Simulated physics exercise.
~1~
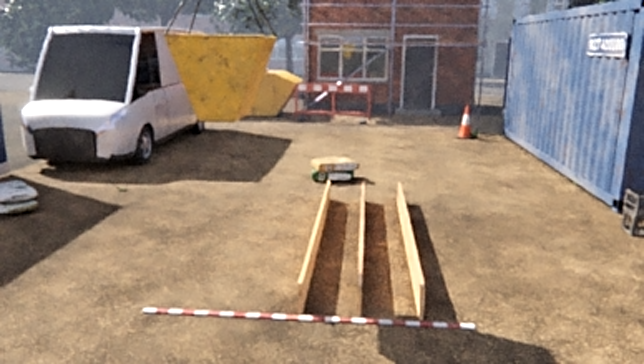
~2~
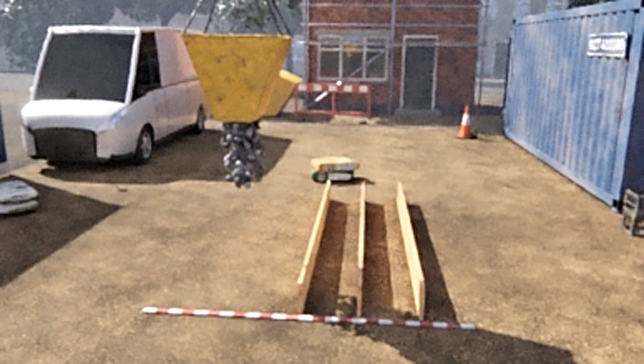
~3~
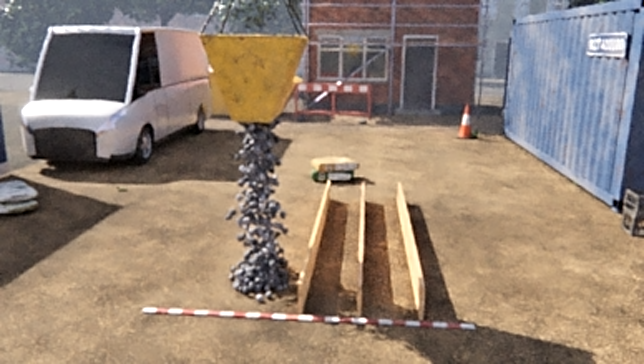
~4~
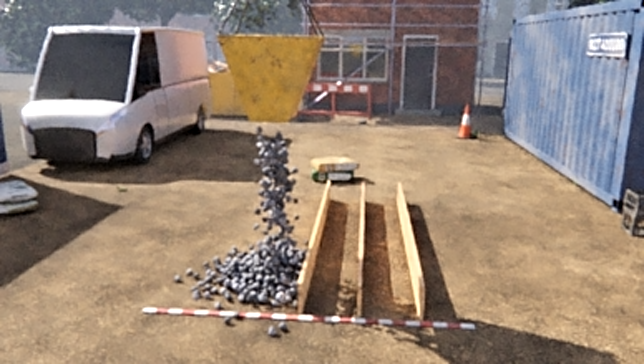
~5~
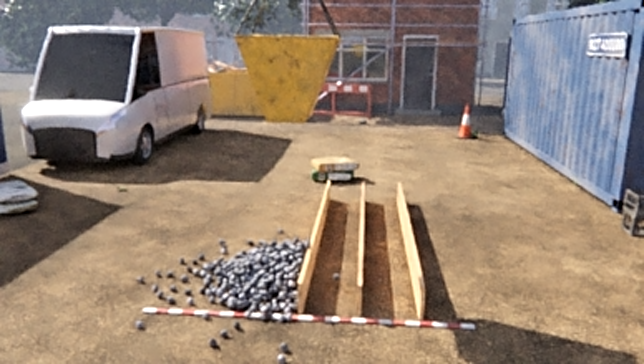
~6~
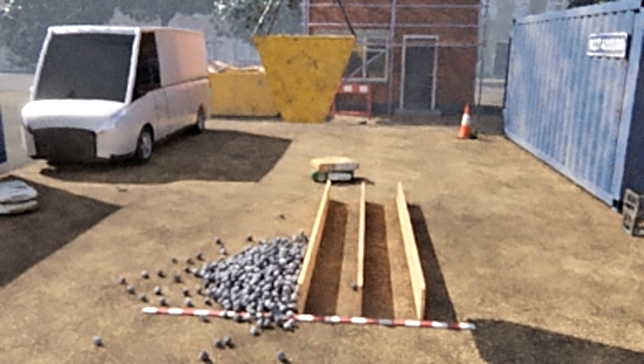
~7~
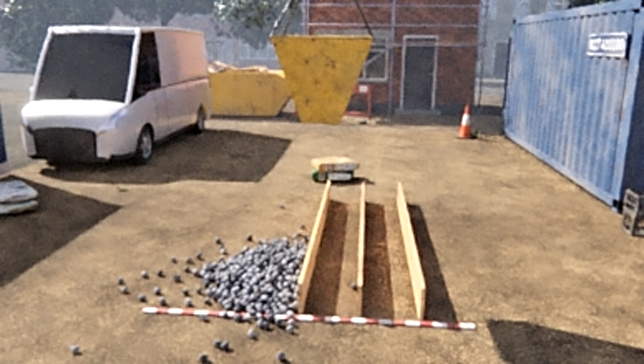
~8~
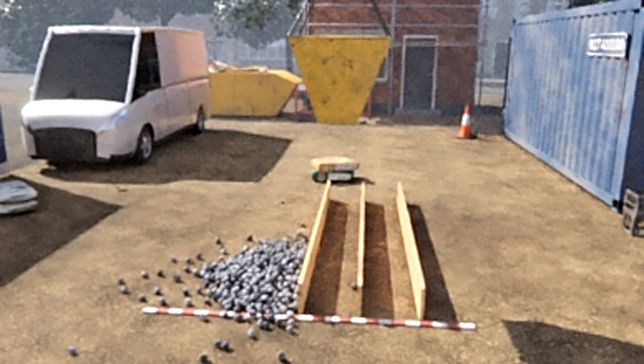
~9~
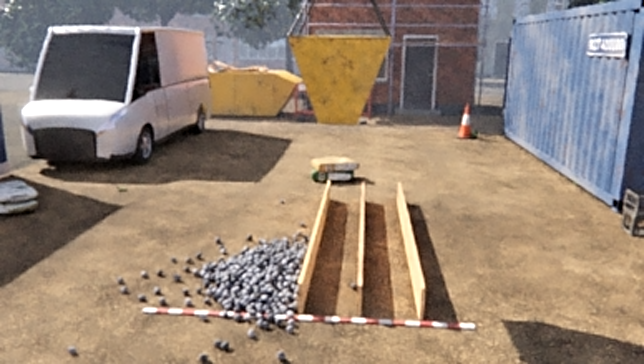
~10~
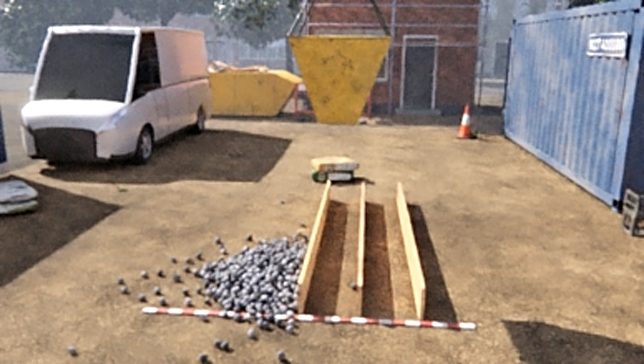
Yellow skip swinging rightwards from a crane, dropping grey stones that heap and scatter left of the plank bays, leaving both empty.
